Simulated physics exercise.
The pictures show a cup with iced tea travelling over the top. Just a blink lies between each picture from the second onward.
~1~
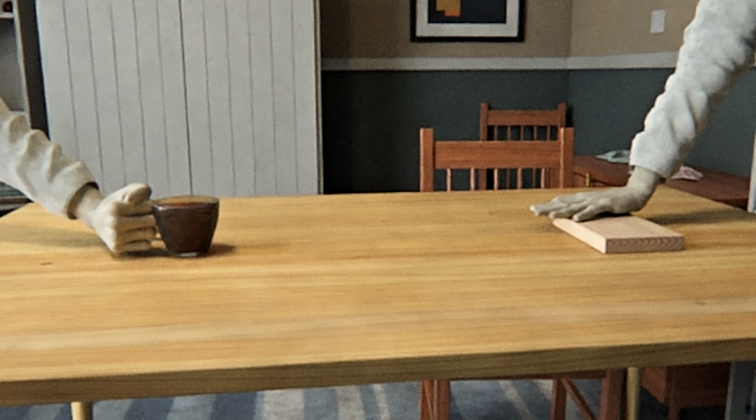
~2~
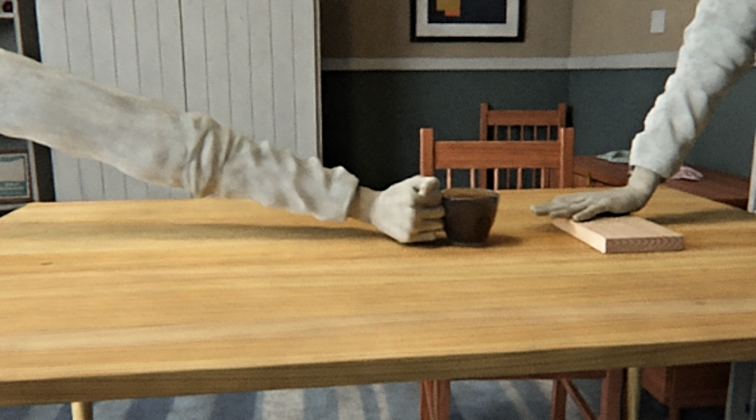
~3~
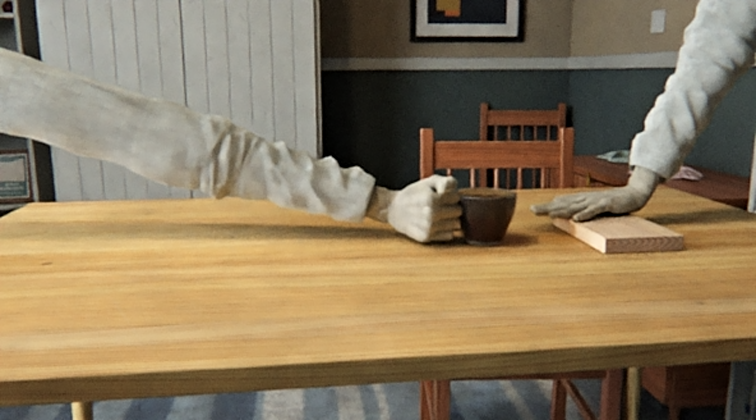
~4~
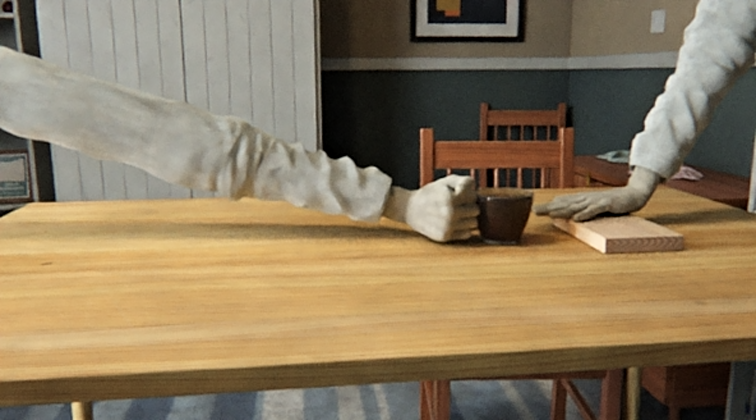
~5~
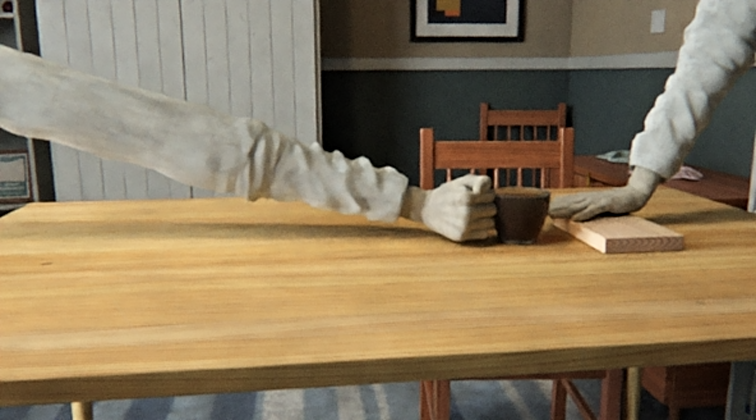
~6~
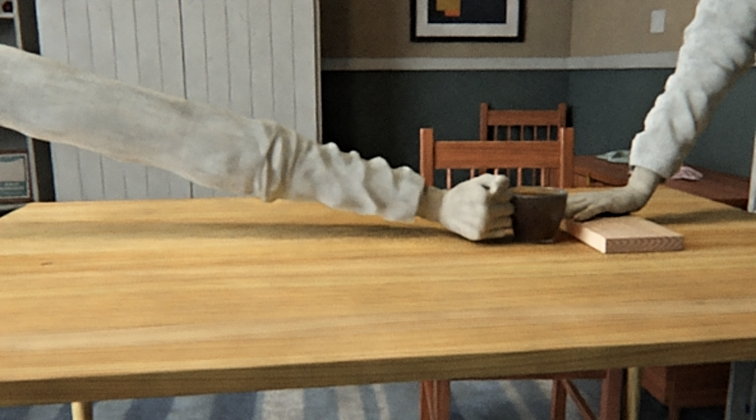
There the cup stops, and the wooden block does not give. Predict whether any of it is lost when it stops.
Prediction: Some is lost.
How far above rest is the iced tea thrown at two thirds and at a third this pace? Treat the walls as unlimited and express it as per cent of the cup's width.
20 %, then 10 %.
Soon after, the cup meets the wooden block.
Later, the iced tea surges up the wall; some has gone over its rim.
In the end, the cup stands at the wooden block; some has gone over its rim.
